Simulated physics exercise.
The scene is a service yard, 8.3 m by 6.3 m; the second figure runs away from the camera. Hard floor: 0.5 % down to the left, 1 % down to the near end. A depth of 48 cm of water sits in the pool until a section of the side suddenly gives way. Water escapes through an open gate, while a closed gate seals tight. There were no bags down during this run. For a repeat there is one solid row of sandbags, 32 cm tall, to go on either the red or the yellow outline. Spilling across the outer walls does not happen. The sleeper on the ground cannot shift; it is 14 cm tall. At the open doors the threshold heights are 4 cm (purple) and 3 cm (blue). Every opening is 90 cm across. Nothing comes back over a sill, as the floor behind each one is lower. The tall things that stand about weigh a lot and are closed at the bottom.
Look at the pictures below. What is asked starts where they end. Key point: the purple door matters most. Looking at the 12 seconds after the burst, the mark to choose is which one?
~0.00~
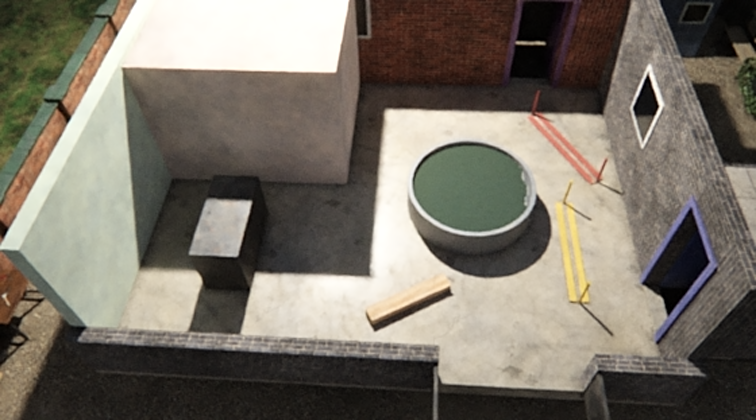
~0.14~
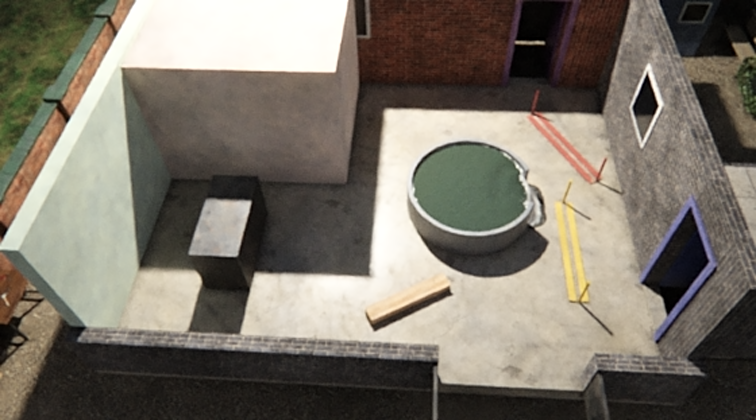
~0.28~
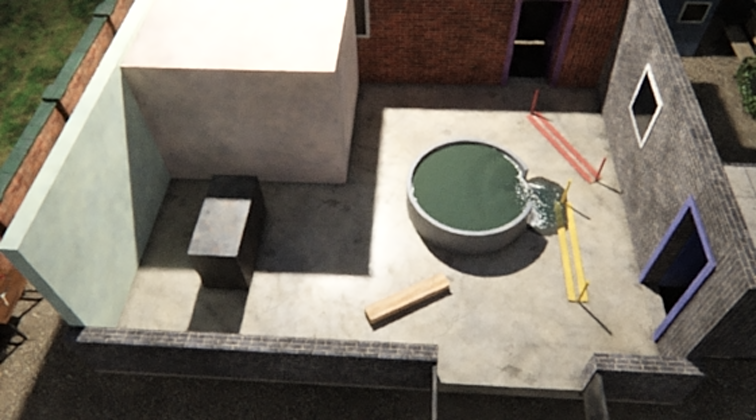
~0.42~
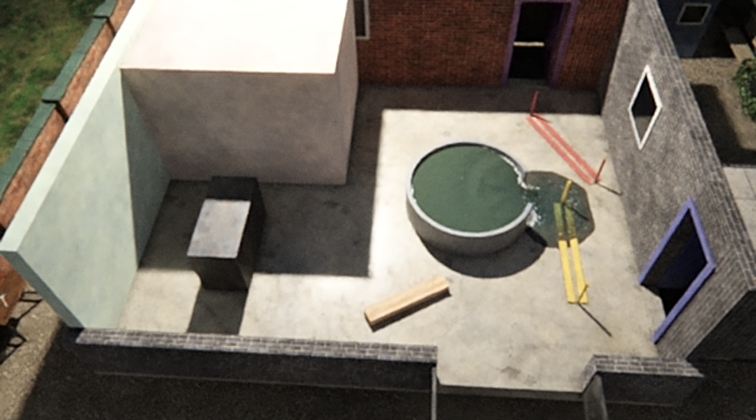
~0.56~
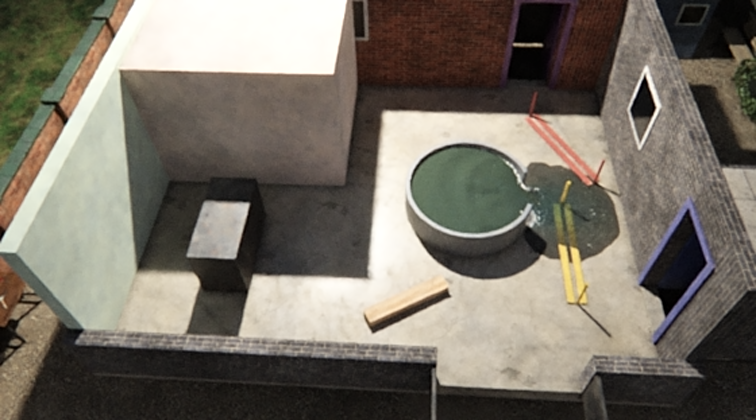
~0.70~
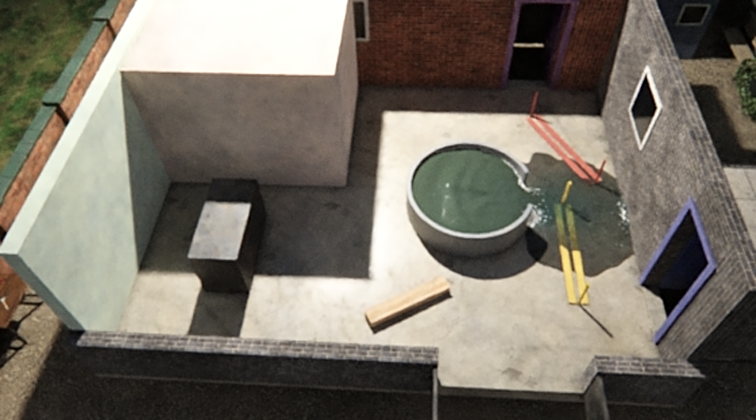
Choose the red mark.
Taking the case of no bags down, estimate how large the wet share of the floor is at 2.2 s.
20 %.
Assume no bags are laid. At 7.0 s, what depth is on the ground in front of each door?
Depths in centimetres: Purple 6, blue 4.
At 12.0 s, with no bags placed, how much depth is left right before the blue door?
3.5 cm.
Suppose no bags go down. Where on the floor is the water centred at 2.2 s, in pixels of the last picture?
(515, 209).
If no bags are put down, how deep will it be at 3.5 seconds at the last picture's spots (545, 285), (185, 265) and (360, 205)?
Around 0 cm, 0 cm and 0 cm.
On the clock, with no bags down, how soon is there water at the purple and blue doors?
Purple: 2.6 s; blue: 1.4 s.
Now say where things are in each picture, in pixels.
Still water, 48 cm deep, in the pool at (471, 187), in the first frame.
The front is at a hidden place, 0.4 m from the gap at (528, 199); 0.2 m2 of floor is under water; 48 cm left at the back of the pool, in the second frame.
The front is at (559, 190), 0.8 m from the gap at (527, 201); 0.7 m2 of floor is under water; 48 cm left at the back of the pool, in the third frame.
Water pours out at (526, 203) and has run 1.1 m, to (589, 227); typically 5 cm deep outside, 48 cm at the pool's back, in the fourth frame.
Water pours out at (526, 203) and has run 1.5 m, to (613, 228); typically 4 cm deep outside, 48 cm at the pool's back, in the fifth frame.
Water pours out at (527, 203) and has run 1.9 m, to (633, 246); typically 4 cm deep outside, 48 cm at the pool's back, in the sixth frame.
After 1.4 s water covers 15 % of the floor and is deepest (26 cm) near (531, 209) in the run without bags; in at the purple door, 0 L with no bags, 0 L with the row on red, 0 L on yellow.
After 2.2 s water covers 20 % of the floor and is deepest (24 cm) near (614, 212) in the run without bags; in at the purple door, 0 L with no bags, 0 L with the row on red, 0 L on yellow.
After 3.5 s water covers 30 % of the floor and is deepest (17 cm) near (652, 380) in the run without bags; in at the purple door, 3 L with no bags, 2 L with the row on red, 6 L on yellow.
After 7.0 s water covers 55 % of the floor and is deepest (10 cm) near (627, 379) in the run without bags; in at the purple door, 29 L with no bags, 14 L with the row on red, 31 L on yellow.
After 12.0 s water covers 80 % of the floor and is deepest (6 cm) near (614, 378) in the run without bags; in at the purple door, 32 L with no bags, 14 L with the row on red, 36 L on yellow.
